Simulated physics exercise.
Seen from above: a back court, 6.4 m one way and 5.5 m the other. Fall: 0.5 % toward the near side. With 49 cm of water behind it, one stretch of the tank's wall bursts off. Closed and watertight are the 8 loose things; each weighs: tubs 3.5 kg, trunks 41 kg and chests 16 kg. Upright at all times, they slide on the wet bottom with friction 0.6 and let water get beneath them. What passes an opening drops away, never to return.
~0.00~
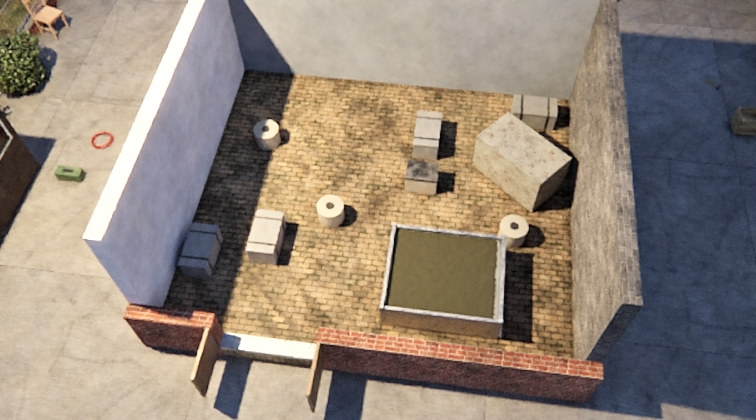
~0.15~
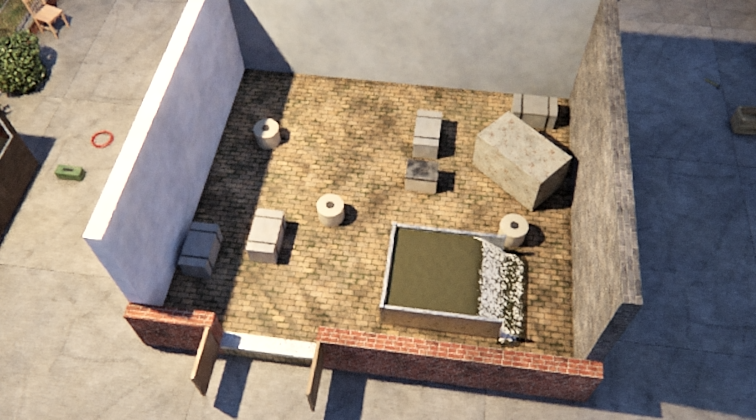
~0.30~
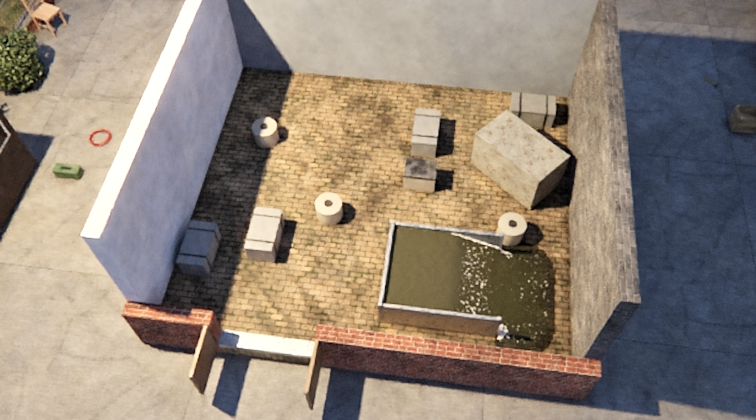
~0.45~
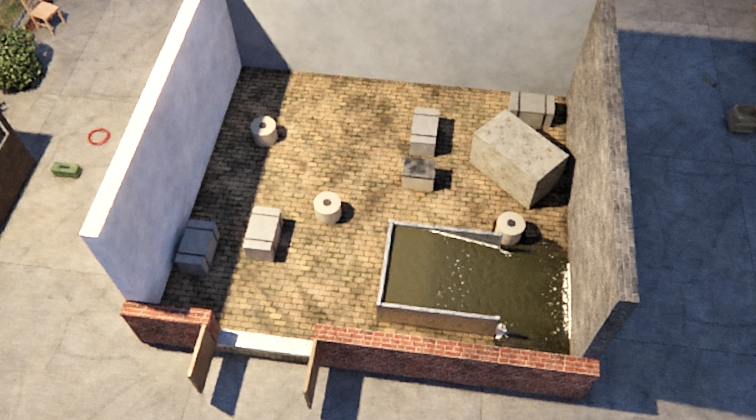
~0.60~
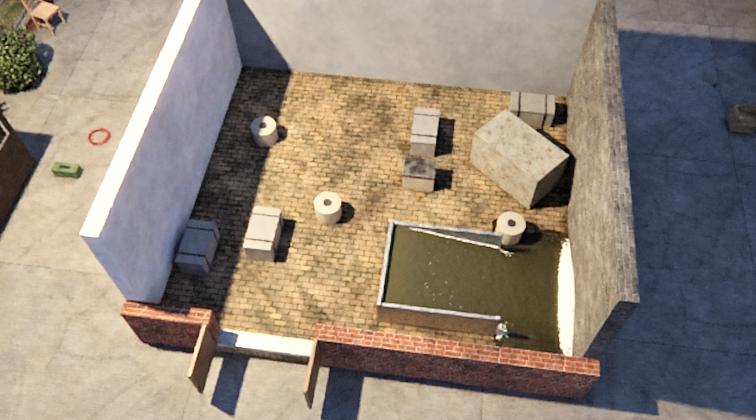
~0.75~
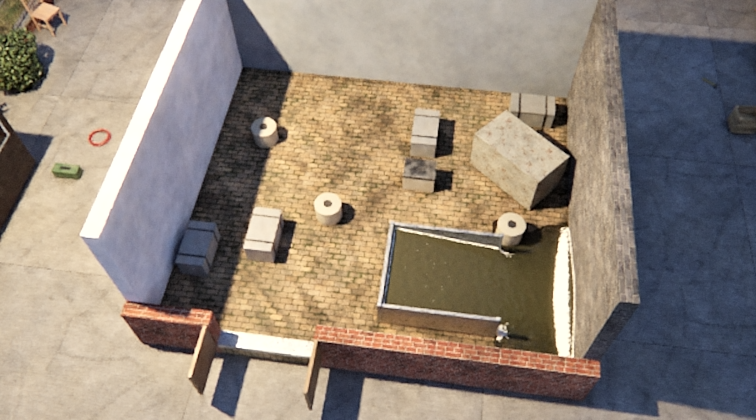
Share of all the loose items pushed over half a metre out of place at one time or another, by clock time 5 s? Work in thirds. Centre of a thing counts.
The fraction will be beneath one in three.
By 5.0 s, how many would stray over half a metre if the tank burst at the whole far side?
The count would be 4.
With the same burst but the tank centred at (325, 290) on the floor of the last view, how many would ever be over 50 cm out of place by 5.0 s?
Then 1.
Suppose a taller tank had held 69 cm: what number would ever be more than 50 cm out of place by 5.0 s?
Then it comes to 4.
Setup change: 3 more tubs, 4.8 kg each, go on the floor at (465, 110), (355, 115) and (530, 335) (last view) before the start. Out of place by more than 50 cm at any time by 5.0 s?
First falls shy, second falls shy, third exceeds it.
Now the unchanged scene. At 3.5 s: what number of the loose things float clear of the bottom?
I get 0.
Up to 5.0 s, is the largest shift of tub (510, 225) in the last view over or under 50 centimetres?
Short answer, overshooting.
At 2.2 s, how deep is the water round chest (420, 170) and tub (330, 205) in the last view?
Depth approx. 0 cm / 0 cm.
After 1.1 s 0 of 8 are over 50 cm from their spots; 0 afloat.
After 2.2 s 0 of 8 are over 50 cm from their spots; 0 afloat.
After 3.5 s 1 of 8 are over 50 cm from their spots; 0 afloat.
After 5.0 s 1 of 8 are over 50 cm from their spots, and 1 have been at some point; 1 afloat.
